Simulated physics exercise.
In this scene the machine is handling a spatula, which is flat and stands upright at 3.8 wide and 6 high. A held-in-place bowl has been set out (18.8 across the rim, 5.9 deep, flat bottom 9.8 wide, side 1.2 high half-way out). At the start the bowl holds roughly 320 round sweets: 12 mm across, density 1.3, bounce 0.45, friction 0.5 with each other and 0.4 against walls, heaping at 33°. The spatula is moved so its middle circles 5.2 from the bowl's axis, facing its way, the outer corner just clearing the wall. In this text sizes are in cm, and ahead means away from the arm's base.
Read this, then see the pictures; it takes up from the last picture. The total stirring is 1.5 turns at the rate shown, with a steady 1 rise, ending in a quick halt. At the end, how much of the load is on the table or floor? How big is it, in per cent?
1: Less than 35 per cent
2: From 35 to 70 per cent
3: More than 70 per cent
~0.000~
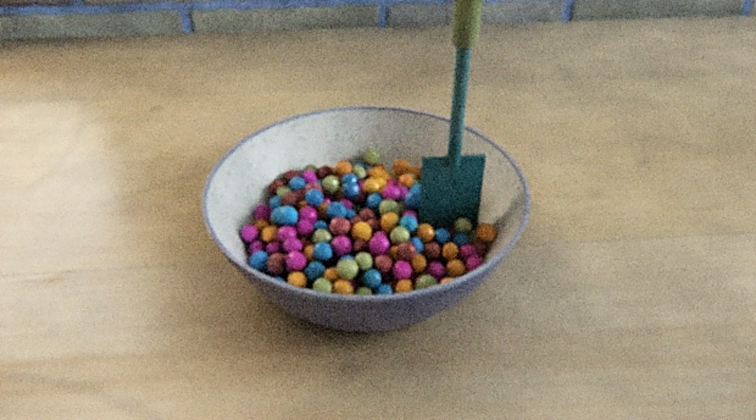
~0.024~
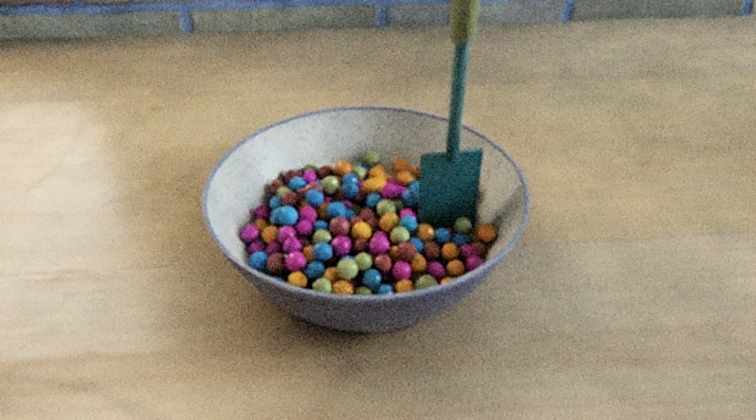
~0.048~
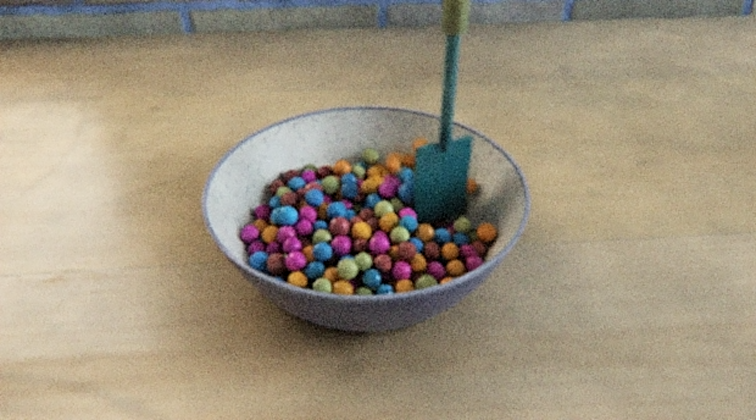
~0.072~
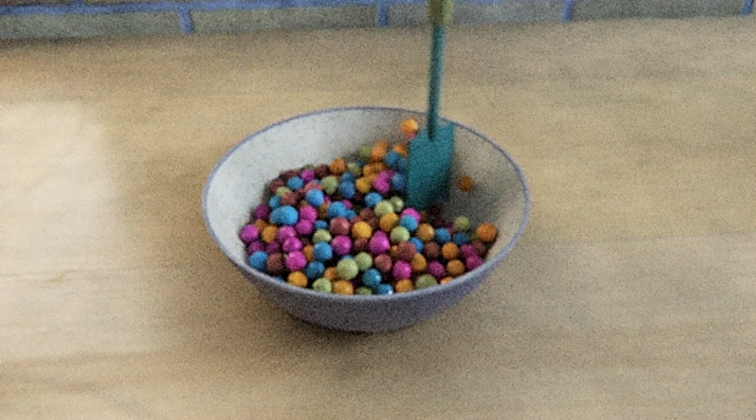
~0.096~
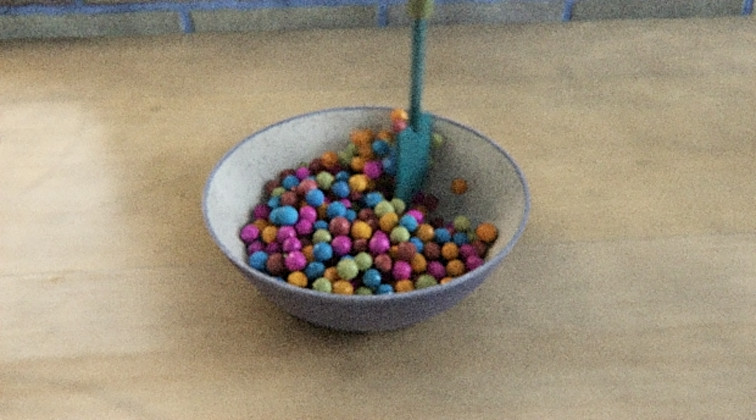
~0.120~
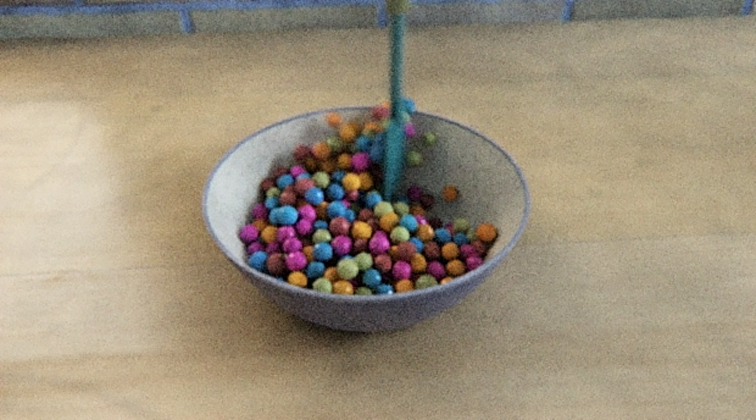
Less than 35 per cent.
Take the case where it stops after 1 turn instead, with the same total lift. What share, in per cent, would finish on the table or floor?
I'd expect around 20 per cent.
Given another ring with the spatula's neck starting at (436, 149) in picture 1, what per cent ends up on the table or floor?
About 10 per cent.
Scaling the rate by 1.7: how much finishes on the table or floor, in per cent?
Close to 45 in a hundred.
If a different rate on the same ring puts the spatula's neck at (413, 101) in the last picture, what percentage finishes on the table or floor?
Close to 20 in a hundred.
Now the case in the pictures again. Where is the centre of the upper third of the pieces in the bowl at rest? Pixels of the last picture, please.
Estimated centre: (301, 247).
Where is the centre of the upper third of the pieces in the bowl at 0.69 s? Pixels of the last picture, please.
(359, 153).
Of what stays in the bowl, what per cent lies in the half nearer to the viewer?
Close to 60 in a hundred.
By 0.41 s, 250° round, highest piece 9 above the table; 291 in the bowl, 16 on the table or floor, 18 in flight or on the tool.
By 0.69 s, 75° round, highest piece 8 above the table; 258 in the bowl, 60 on the table or floor, 7 in flight or on the tool.
By 1.03 s, 180° round, highest piece 5 above the table; 241 in the bowl, 83 on the table or floor, 1 in flight or on the tool.
By 1.73 s, 180° round, highest piece 5 above the table; 241 in the bowl, 84 on the table or floor.
Final count, 241 in the bowl, 84 on the table or floor. That is 26 % on the table or floor.
